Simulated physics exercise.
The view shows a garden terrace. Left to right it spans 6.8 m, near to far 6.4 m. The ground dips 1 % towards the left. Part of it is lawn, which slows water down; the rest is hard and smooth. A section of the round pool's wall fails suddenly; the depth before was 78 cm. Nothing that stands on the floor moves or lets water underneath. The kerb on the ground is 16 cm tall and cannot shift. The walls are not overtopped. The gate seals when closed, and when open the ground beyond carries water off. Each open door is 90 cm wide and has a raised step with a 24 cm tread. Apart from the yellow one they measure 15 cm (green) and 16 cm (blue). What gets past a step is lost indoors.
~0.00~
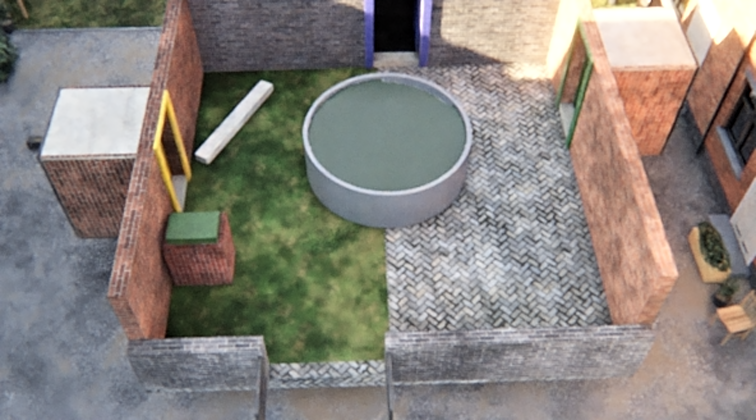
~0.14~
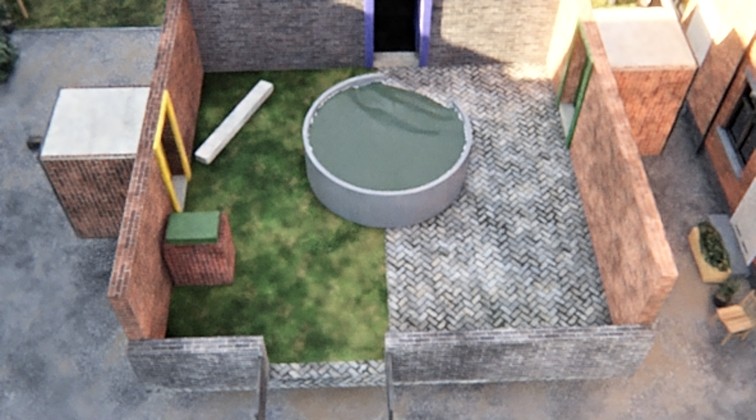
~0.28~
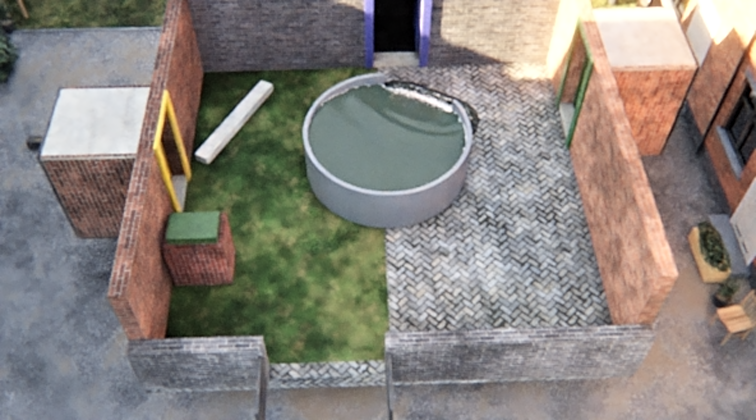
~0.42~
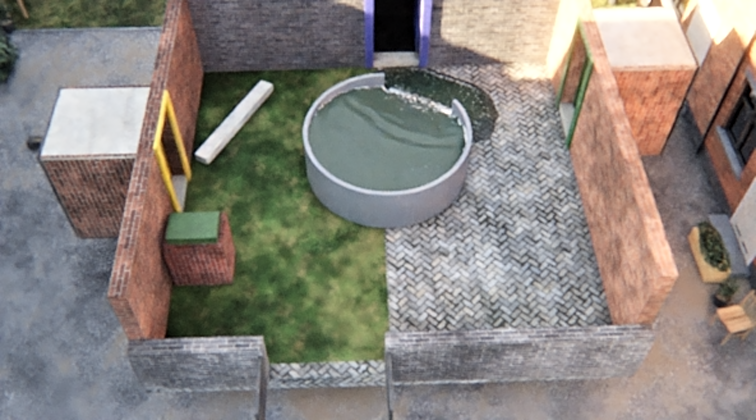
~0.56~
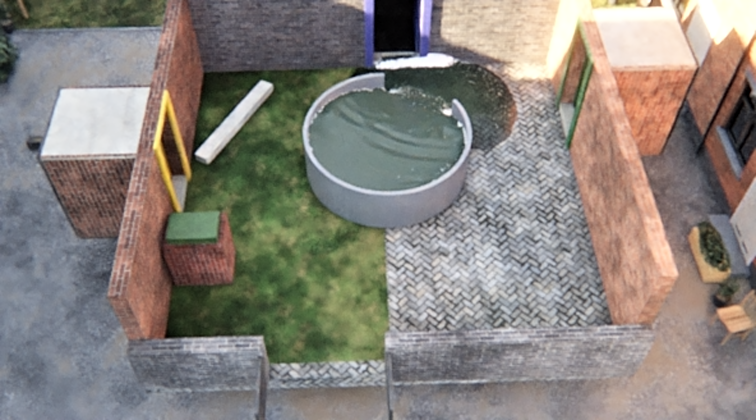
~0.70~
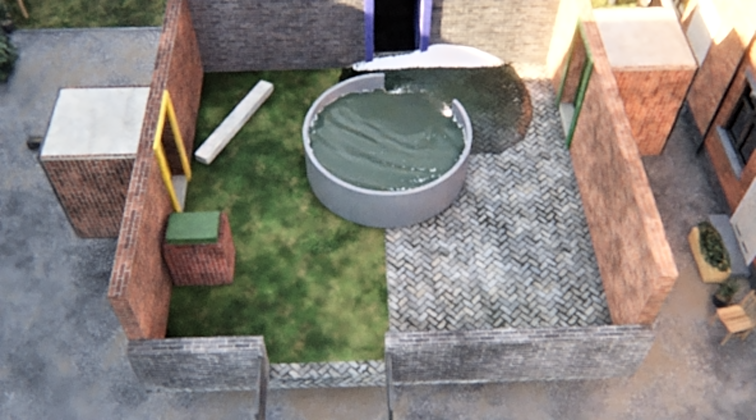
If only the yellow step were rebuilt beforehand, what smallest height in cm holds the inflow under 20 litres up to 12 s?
Close to 8 cm is just enough.
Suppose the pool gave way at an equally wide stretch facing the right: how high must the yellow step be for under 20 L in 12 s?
Some 11.5 cm.
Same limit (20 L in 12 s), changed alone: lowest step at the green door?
About 20 cm at green.
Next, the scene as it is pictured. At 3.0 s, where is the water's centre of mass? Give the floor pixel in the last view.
At about (429, 137).
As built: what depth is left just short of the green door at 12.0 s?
About 6.5 cm.
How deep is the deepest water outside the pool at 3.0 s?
Up to some 42 cm.
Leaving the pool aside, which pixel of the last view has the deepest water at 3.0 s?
Near (534, 71).
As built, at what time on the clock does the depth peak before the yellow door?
Near 10.0 s.
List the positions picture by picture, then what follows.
Still water, 78 cm deep, in the round pool at (387, 133); the yellow door at (173, 163) is dry, in the first picture.
The front is at a hidden place, 0.3 m from the gap on the far side; 0.3 m2 of floor is wet, 78 cm left at the back, in the second picture.
The front is at (469, 108), 0.7 m from the gap on the far side; 1.3 m2 of floor is wet, 78 cm left at the back, in the third picture.
The front is at (472, 86), 1.2 m from the gap on the far side; 2.8 m2 of floor is wet, 78 cm left at the back, in the fourth picture.
The gap is on the far side, the front 1.8 m out at (482, 69); the back of the round pool holds 78 cm, in the fifth picture.
The gap is on the far side, the front 2.2 m out at (505, 64); the back of the round pool holds 73 cm; the yellow door at (173, 163), 4.6 m from the gap, is still 3.7 m from the nearest water, in the sixth picture.
After 1.4 s water covers 15 % of the floor, deepest (62 cm) near (542, 65); it has not reached the yellow door.
After 3.0 s water covers 45 % of the floor, deepest (42 cm) near (534, 71); it has not reached the yellow door.
After 12.0 s water covers 95 % of the floor, deepest (14 cm) near (161, 367); 13 cm at the yellow door, 0 litres in over its 17 cm step.
At the yellow door as built, the water arrived by 6.2 s and peaked near 13 cm at 10.2 s.
Run again over the same 12 s with other heights there, 31 litres in over 7 cm, 11 litres over 9.5 cm. The limit of 20 litres is kept from about 8 cm up.
